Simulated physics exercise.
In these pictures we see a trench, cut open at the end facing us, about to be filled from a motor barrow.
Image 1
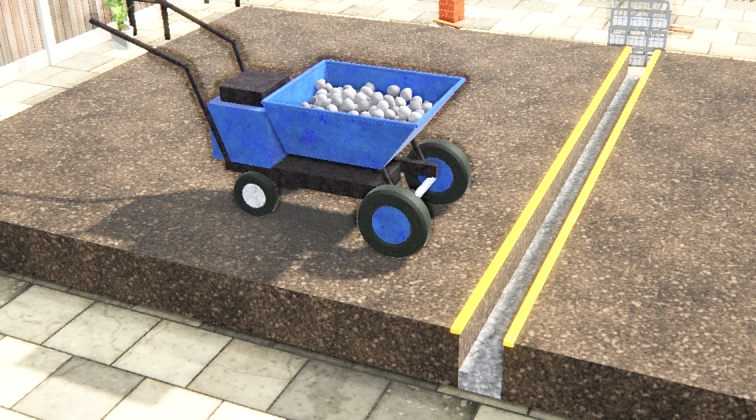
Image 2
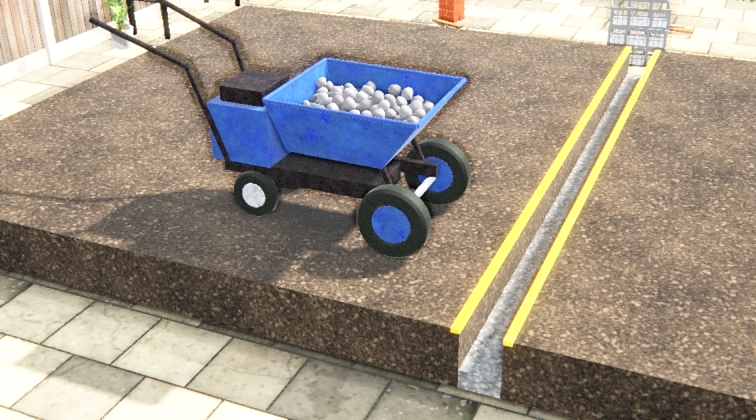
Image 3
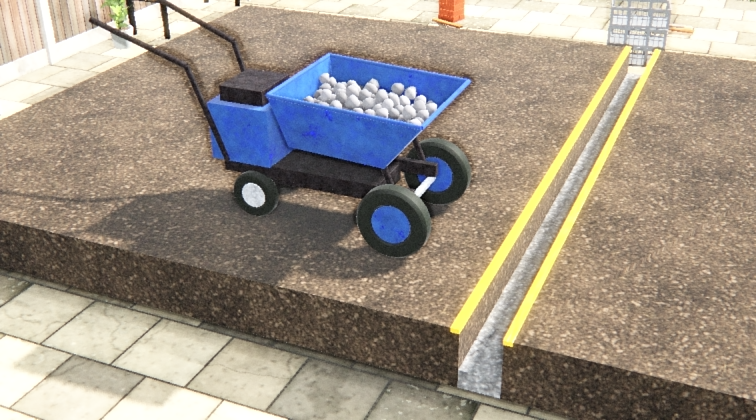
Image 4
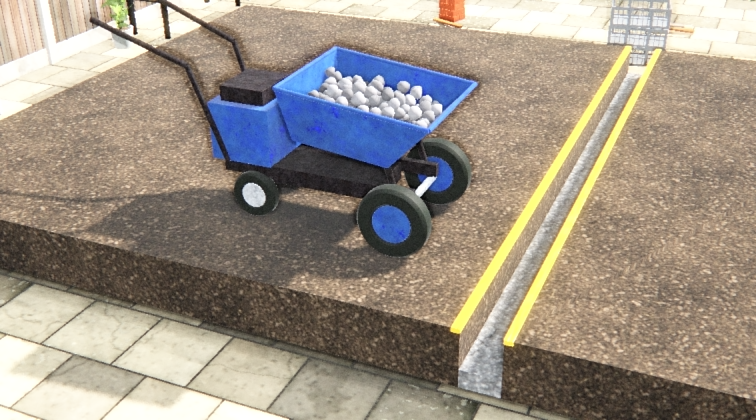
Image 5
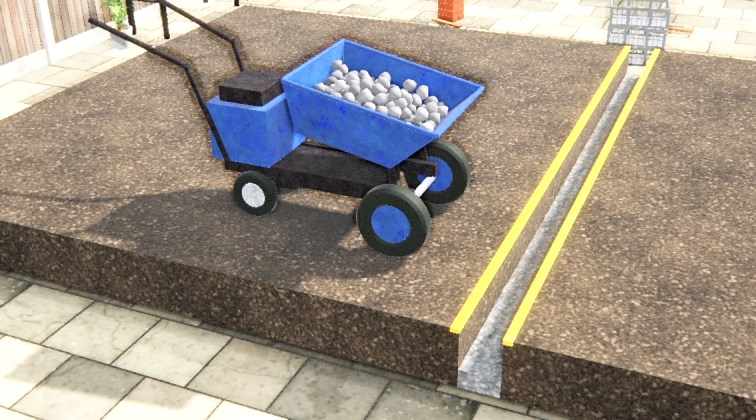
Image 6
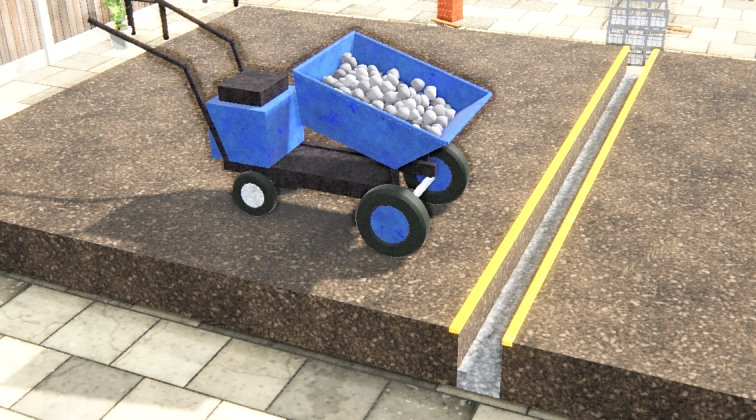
To begin with, a blue motor barrow loaded with round, pale cobbles stands on brown ground, its skip level, left of a narrow trench edged with yellow strips. The barrow's wheels stay put while the skip gradually tilts forward to the right, its back rising and its front lip dipping slightly.
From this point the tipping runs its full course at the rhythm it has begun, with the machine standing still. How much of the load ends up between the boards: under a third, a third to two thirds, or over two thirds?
Caught: One to two thirds.
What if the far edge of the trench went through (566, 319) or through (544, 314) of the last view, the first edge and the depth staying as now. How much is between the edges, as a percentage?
100 %, 80 %.
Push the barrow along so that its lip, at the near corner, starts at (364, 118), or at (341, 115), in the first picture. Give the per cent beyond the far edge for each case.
First position: Some 10 percent; second position: Some 0 percent.
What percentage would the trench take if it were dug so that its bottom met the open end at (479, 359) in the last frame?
It lands somewhere near 50 percent.
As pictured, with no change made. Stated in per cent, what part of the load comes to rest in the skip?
I reckon some 0 percent.
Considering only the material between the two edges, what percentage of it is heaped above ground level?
About 0 per cent.
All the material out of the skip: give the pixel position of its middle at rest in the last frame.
Roughly at (553, 247), give or take.
Shortly afterwards, skip tipped steeply; the whole lot in the skip.
Next, skip tipped steeply; the bulk in the skip; a little in or heaped over the trench; a little beyond it; a little falling.
Some moments later, skip tipped right over; a little in the skip; near half in or heaped over the trench; near half beyond it.
In the end, skip tipped right over; near half in or heaped over the trench; near half beyond it.
